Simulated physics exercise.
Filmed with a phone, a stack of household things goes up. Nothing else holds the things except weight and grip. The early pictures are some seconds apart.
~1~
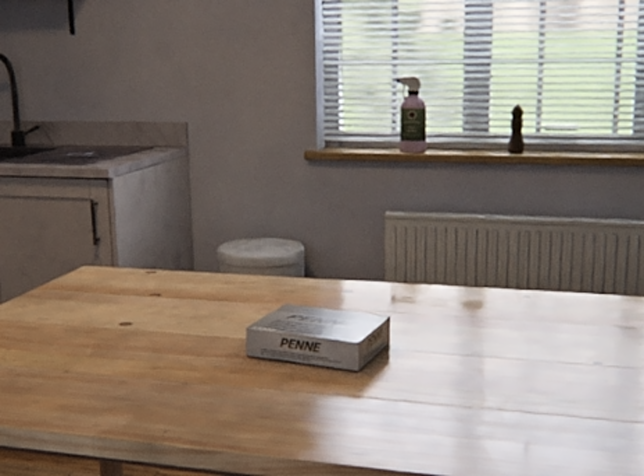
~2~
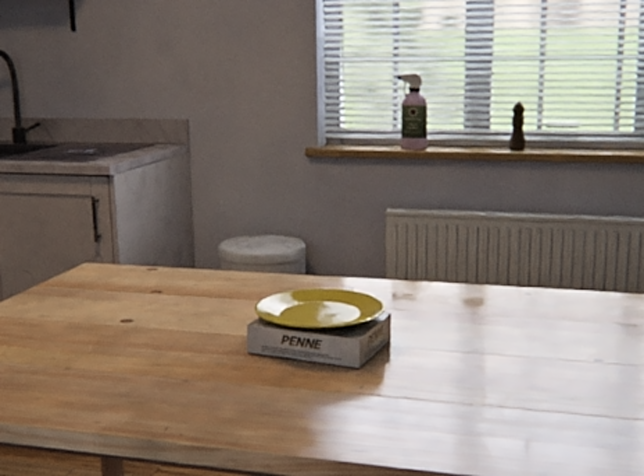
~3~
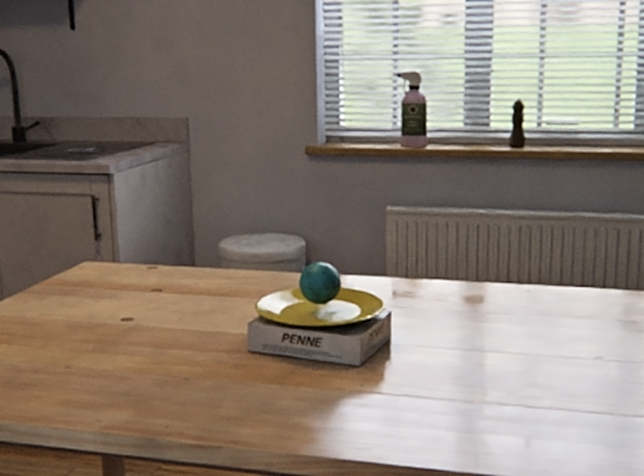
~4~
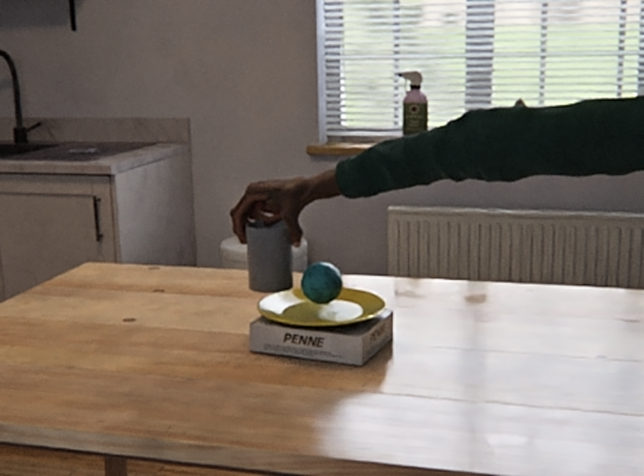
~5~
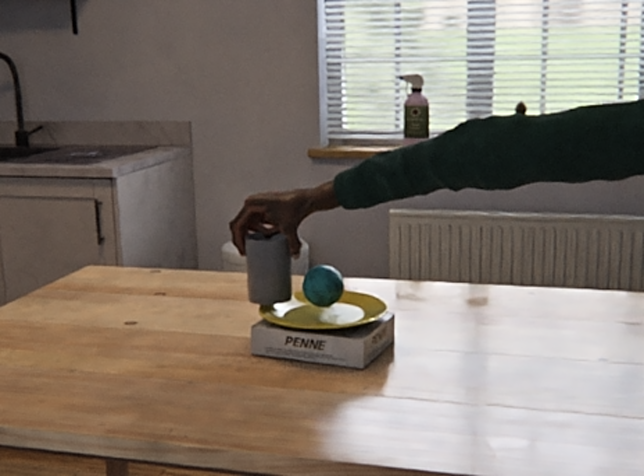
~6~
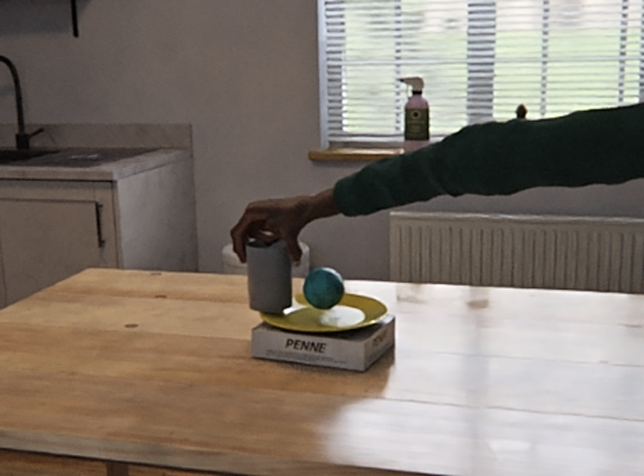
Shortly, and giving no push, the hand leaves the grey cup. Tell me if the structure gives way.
It does not give way.
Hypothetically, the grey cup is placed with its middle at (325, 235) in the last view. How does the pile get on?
What happens next is that it tips over.
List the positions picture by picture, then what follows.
The last thing is not in view yet; white packet (320, 335), in the first frame.
The last thing is not in view yet, in the second frame.
The last thing is not in view yet; yellow plate (320, 309), in the third frame.
On its way; grey cup (270, 256); white packet (323, 330), in the fourth frame.
On its way; grey cup (269, 268); turquoise ball (323, 286), in the fifth frame.
In place under the hand; grey cup (270, 275); yellow plate (324, 314), in the sixth frame.
Then, 0.30 s past the last view, nothing moves.
Then, 0.90 s past the last view, grey cup resting near (270, 276).
Finally, all 4 still in place. Final places as the last picture's camera would see them, grey cup near (270, 276). The pile stays up.
